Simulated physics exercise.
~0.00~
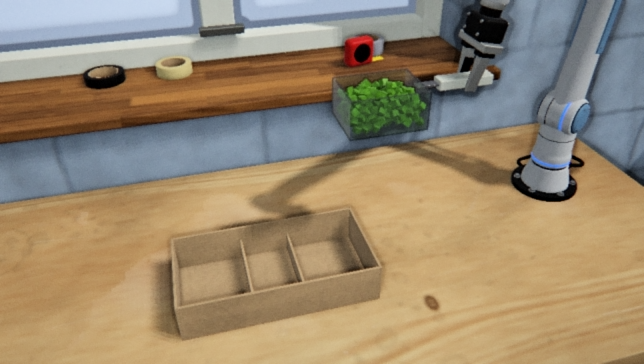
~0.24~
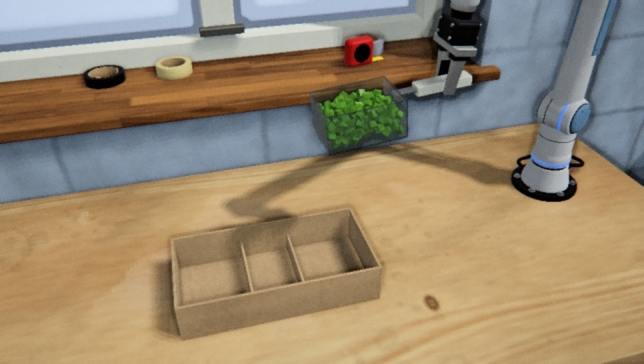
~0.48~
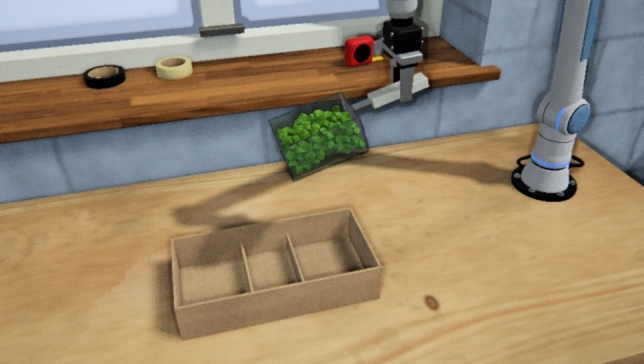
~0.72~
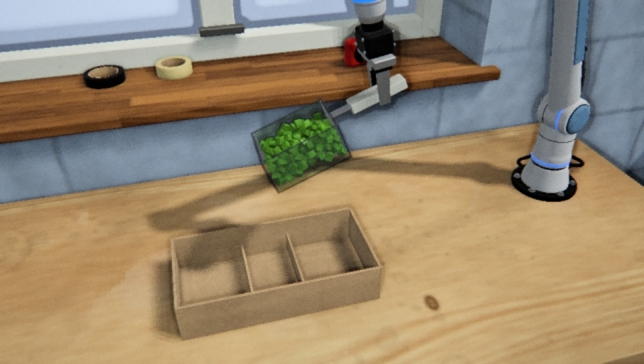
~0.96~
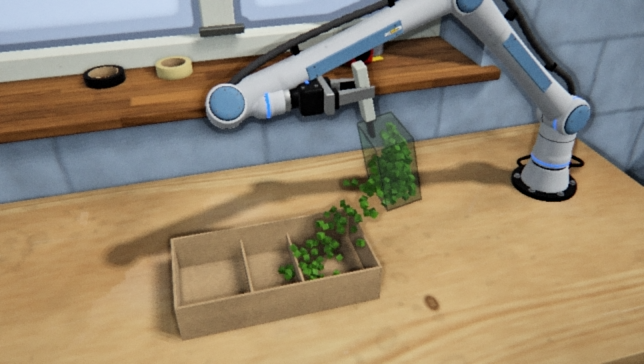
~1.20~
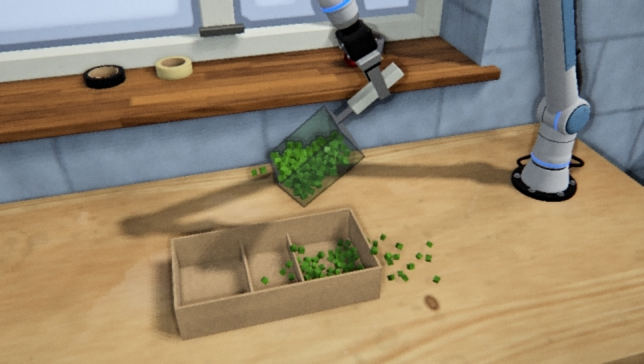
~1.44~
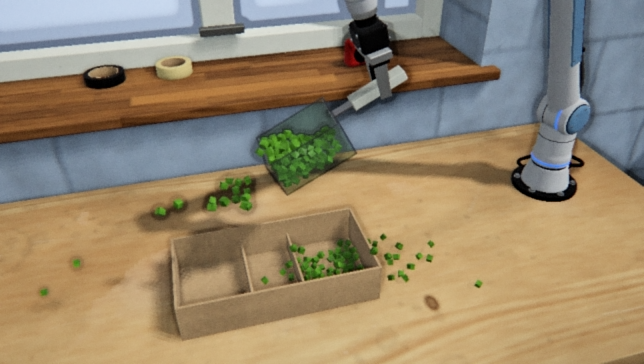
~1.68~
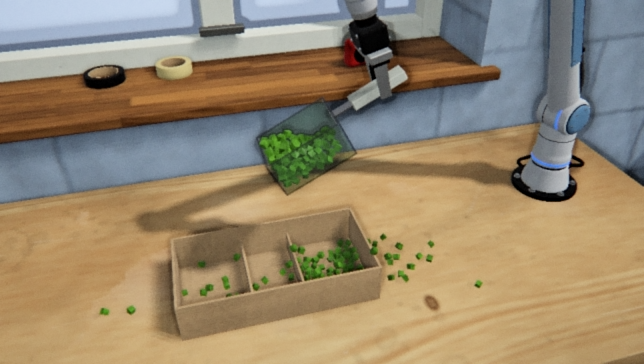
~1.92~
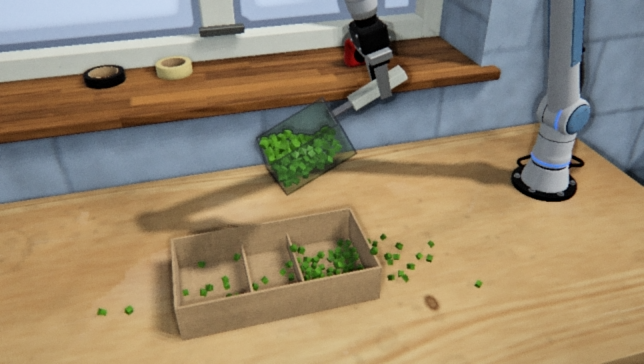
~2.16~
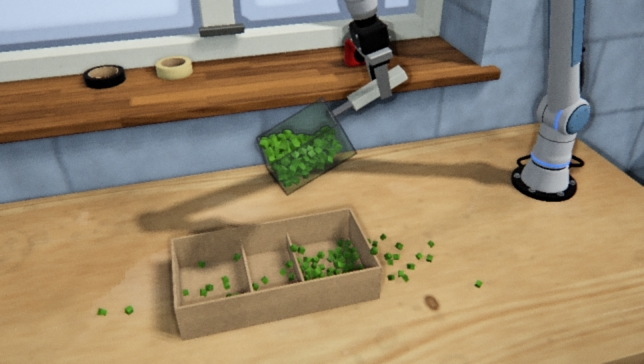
A robot arm tips green cubes from a clear box into a divided tray, spilling some.
